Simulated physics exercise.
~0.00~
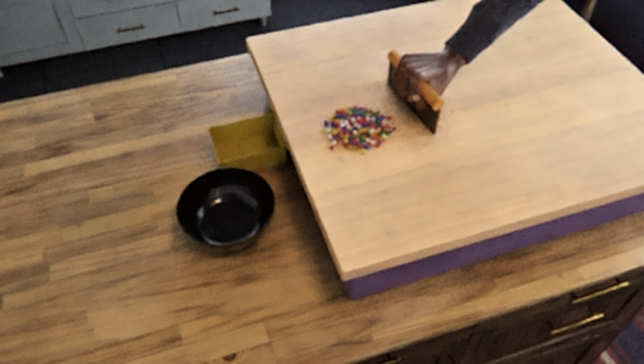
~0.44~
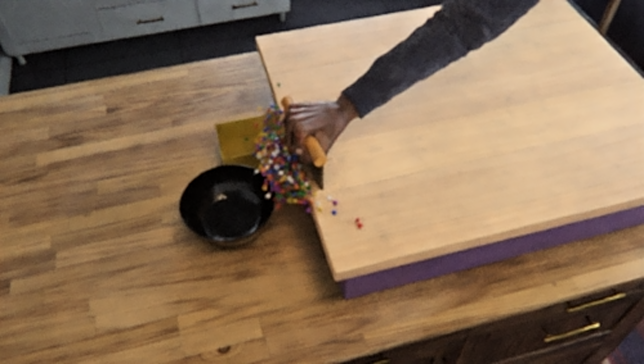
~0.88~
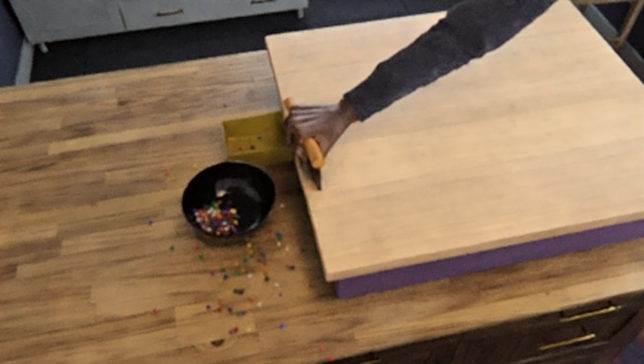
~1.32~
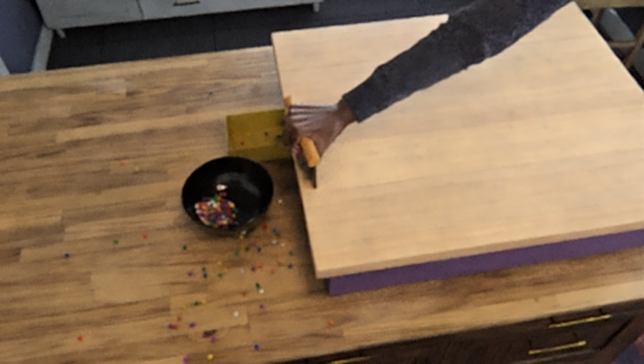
A dark-sleeved arm holds a scraper behind a small heap of colourful plastic beads on a pale raised board, with a black bowl and a yellow tin beside it on the wooden counter. The scraper sweeps left and pushes the heap to the board's edge, where the beads pour over in a loose clump. It stops at the edge as they drop. Many land in the black bowl and a few reach the yellow tin, while plenty miss and scatter across the counter. The board ends up clear, with the hand still holding the scraper at its edge.
